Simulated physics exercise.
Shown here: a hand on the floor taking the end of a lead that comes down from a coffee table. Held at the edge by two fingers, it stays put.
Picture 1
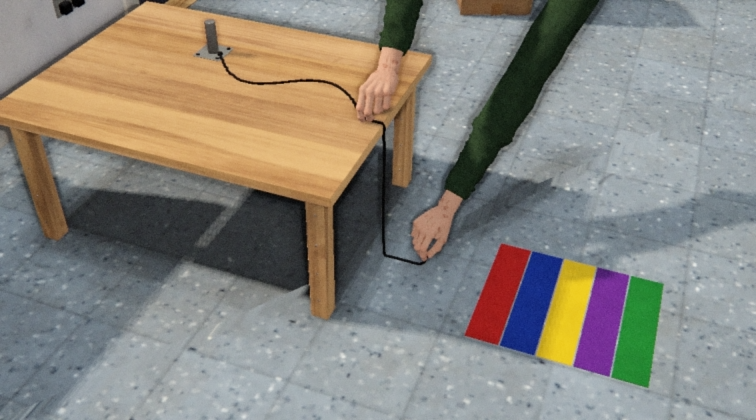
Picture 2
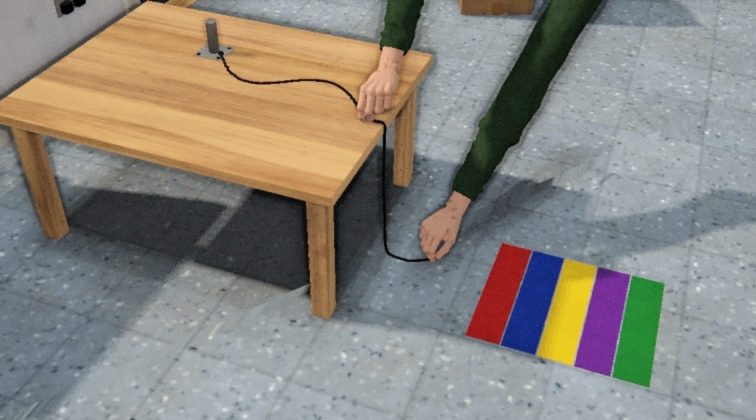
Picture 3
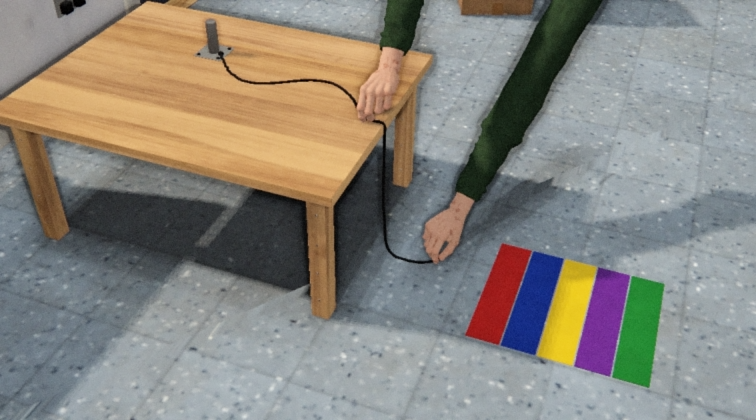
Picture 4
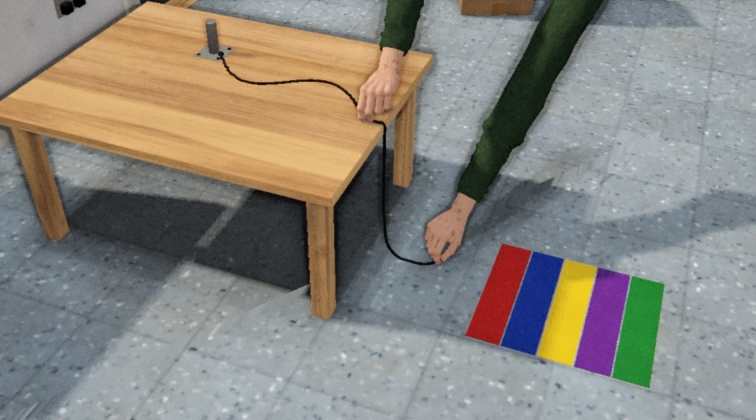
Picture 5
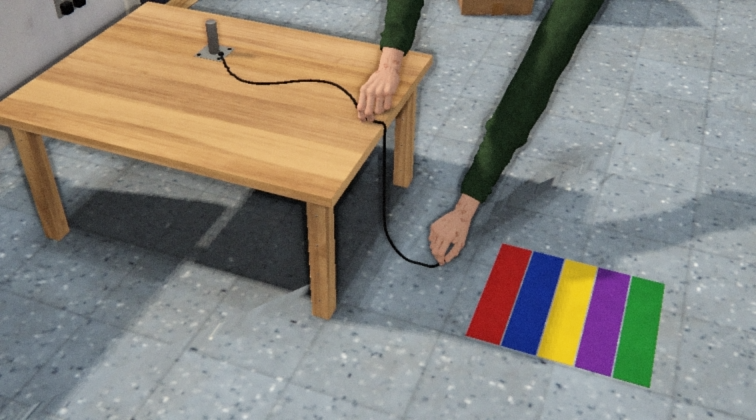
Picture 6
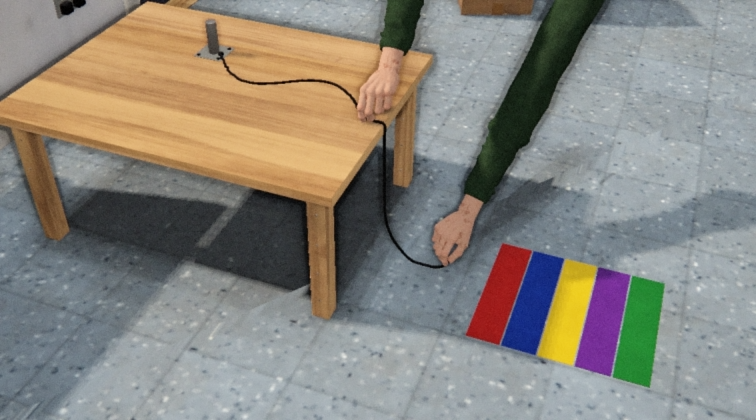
Two hands in dark green sleeves work at a wooden coffee table on a speckled grey tiled floor, seen from above at an angle. A black lead runs from a small grey post across the tabletop and over the edge, with red, blue, yellow, purple and green stripes lying to the right. The upper hand stays at the edge while the lower one draws the lead's end slightly rightward; the camera stays still.
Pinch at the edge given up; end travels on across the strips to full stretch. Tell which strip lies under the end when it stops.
The yellow strip.
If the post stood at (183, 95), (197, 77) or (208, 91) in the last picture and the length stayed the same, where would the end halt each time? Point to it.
Places per try: (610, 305); (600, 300); (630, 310).
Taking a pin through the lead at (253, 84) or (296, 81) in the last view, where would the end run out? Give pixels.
About (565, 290) and (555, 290).
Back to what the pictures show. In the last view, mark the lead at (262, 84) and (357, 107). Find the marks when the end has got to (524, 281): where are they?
Roughly (286, 77) for the first and (389, 116) for the second.
A little later, end near (524, 281); over blue.
Next, end near (558, 290); over yellow.
When it is tight, end near (581, 296); over yellow. It gets as far as the yellow strip.
